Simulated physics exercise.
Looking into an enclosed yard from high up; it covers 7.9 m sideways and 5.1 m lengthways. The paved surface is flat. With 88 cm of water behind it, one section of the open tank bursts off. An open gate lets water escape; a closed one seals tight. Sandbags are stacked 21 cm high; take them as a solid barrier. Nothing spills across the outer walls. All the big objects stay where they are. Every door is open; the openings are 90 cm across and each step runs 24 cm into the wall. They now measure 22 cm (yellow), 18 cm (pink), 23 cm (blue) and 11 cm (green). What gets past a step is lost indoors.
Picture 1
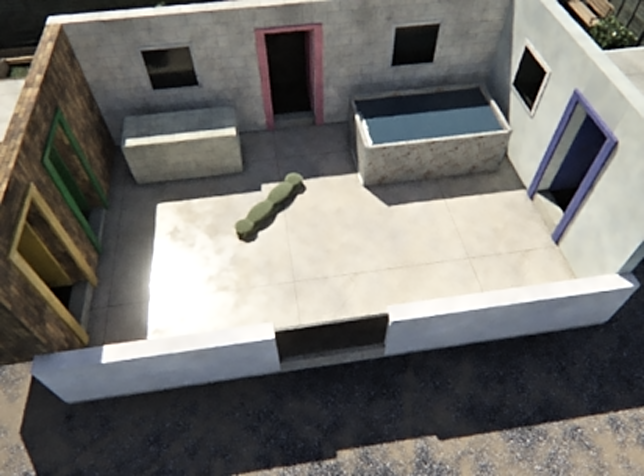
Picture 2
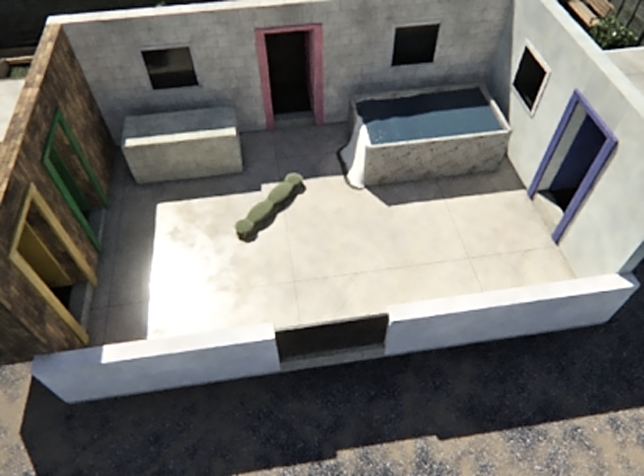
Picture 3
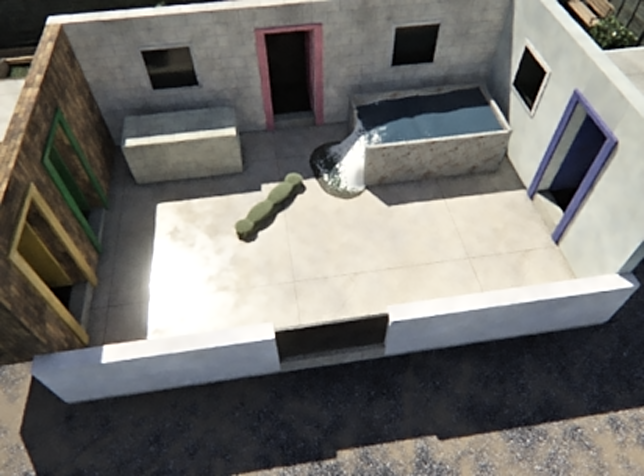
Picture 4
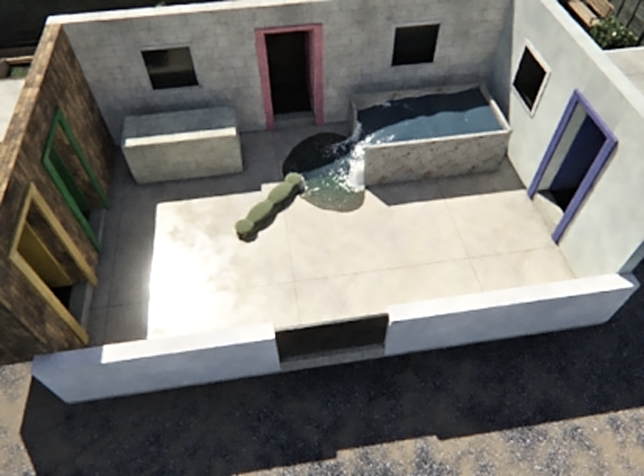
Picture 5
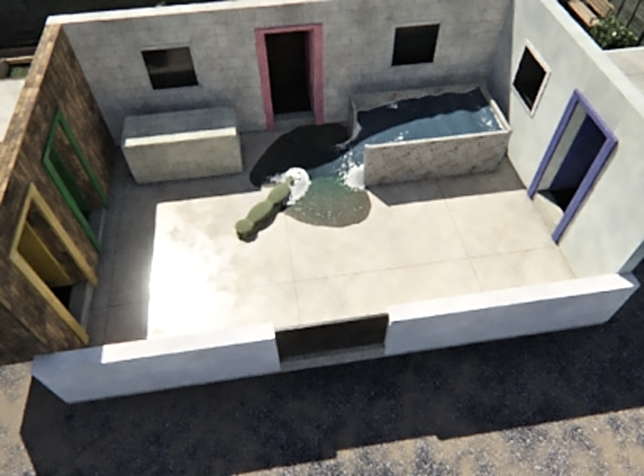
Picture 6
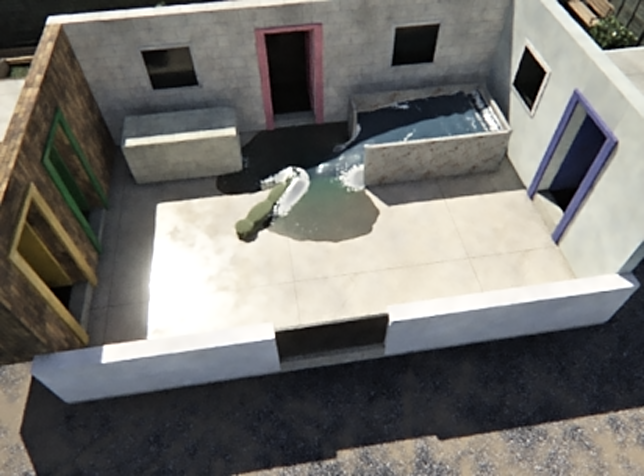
Water pours from the left end of an open stone tank at the back right of a walled, paved yard, seen from high up by a camera that stays still. A pink-framed door stands in the grey back wall, with green and yellow ones at left, a purple one at right, and a greenish sandbag row mid-floor. The water spreads leftward and forward, foams against the sandbags and wraps around their upper end as the tank's level lowers.
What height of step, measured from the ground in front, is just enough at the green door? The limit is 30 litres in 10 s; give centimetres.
It would have to be roughly 15 cm high.
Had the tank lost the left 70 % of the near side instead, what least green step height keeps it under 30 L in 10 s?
About 8.5 cm.
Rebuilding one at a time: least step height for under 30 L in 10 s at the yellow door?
About 18 cm at yellow.
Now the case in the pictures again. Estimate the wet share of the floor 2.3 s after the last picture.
Some 60 per cent of it.
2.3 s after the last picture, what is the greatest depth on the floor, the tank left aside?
Up to some 42 cm.
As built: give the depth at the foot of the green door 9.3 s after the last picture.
Roughly 12.0 cm deep.
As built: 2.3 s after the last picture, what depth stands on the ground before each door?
In cm: Yellow 27, pink 18, blue 0, green 18.
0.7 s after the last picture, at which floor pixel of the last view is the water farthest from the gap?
At about (107, 211).
Then, 0.7 s after the last picture water covers 35 % of the floor, deepest (44 cm) near (246, 133); it has not reached the green door.
Then, 2.3 s after the last picture water covers 60 % of the floor, deepest (42 cm) near (91, 312); 18 cm at the green door, 24 litres in over its 11 cm step.
Then, 9.3 s after the last picture water covers 95 % of the floor, deepest (15 cm) near (93, 375); 12 cm at the green door, 104 litres in over its 11 cm step.
At the green door as built, the water peaked near 21 cm, 4.7 s after the last picture.
Run again over the same 10 s with other heights there, 68 litres in over 12.5 cm, 14 litres over 17 cm. The limit of 30 litres is kept from about 15 cm up.
